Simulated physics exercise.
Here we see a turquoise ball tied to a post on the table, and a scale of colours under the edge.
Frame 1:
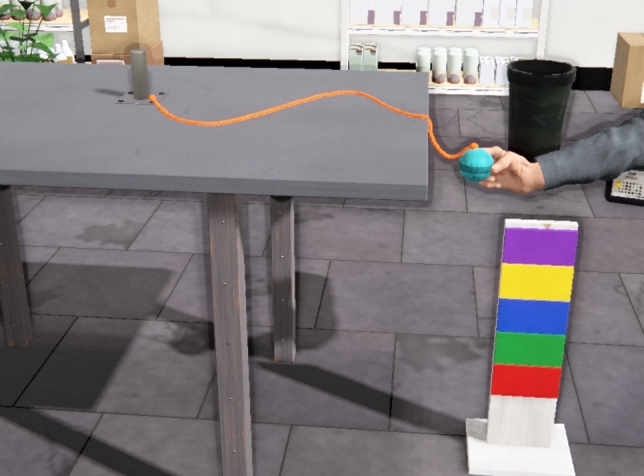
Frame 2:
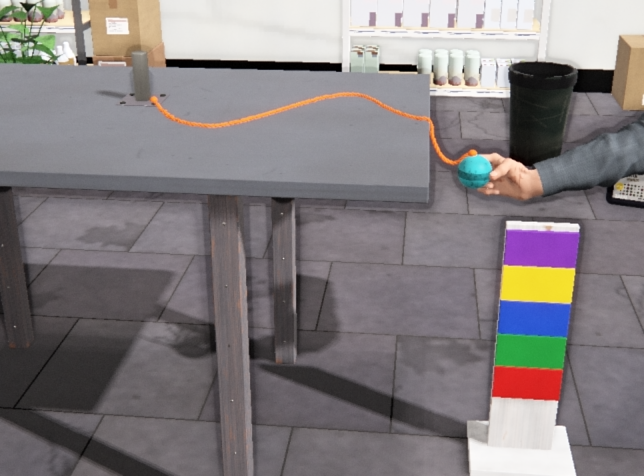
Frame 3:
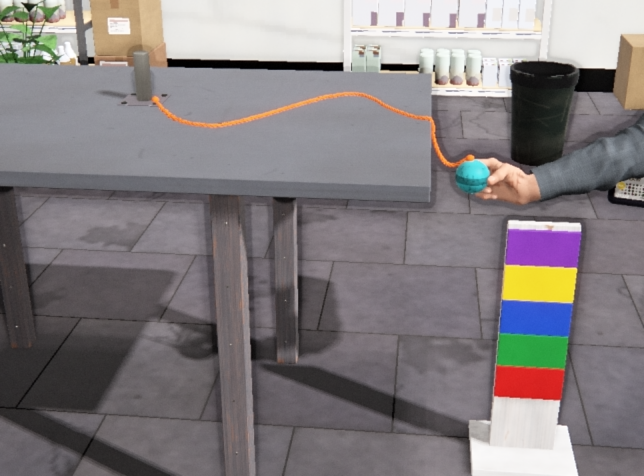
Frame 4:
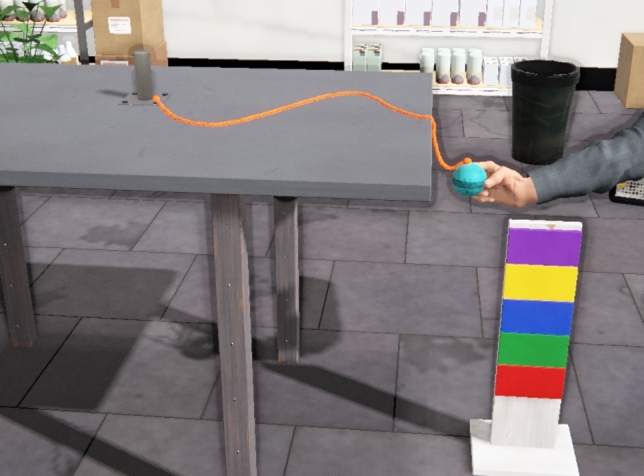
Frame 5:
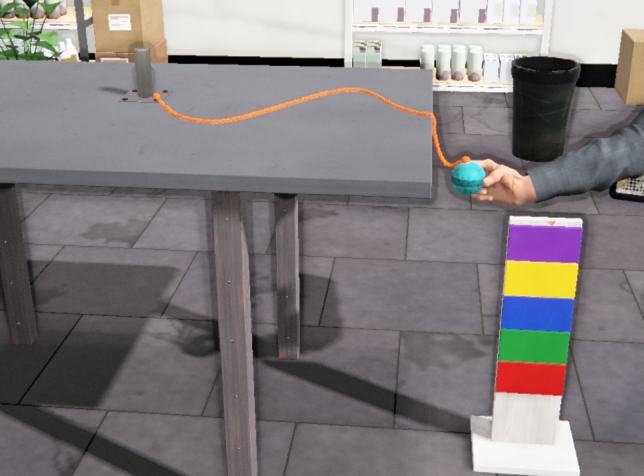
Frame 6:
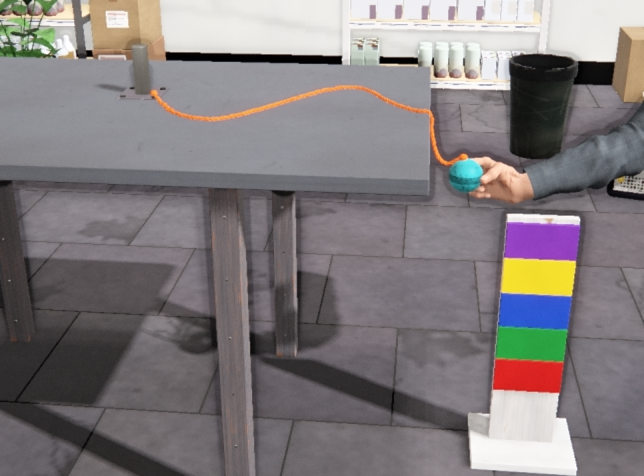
In a room with a grey table, a hand holds a turquoise ball tied by a slack orange cord to a post, beside a striped colour scale; the hand and ball barely move, shifting very slightly left.
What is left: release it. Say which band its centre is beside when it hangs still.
Its centre is beside the green band.
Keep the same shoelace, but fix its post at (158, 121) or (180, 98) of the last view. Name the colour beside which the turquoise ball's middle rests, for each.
Try one - red; try two - red.
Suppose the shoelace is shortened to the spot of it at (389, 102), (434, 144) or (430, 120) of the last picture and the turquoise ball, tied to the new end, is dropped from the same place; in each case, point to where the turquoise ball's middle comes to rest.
So, going through them: (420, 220) first, (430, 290) next, (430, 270) last.
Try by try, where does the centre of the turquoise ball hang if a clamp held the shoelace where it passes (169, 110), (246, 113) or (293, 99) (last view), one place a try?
It would sit near (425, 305) the first time, (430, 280) the second and (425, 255) the third.
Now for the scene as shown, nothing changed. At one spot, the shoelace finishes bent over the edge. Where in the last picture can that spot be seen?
Look around (332, 90).
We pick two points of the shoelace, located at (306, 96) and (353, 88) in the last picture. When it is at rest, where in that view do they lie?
First near (391, 111), second near (430, 143).
Soon after, ball near (449, 321); level with green.
After that, ball near (395, 327); level with green.
And then, ball near (435, 336); level with green.
In the end, ball near (418, 333); level with green. Its centre hangs level with the green band.
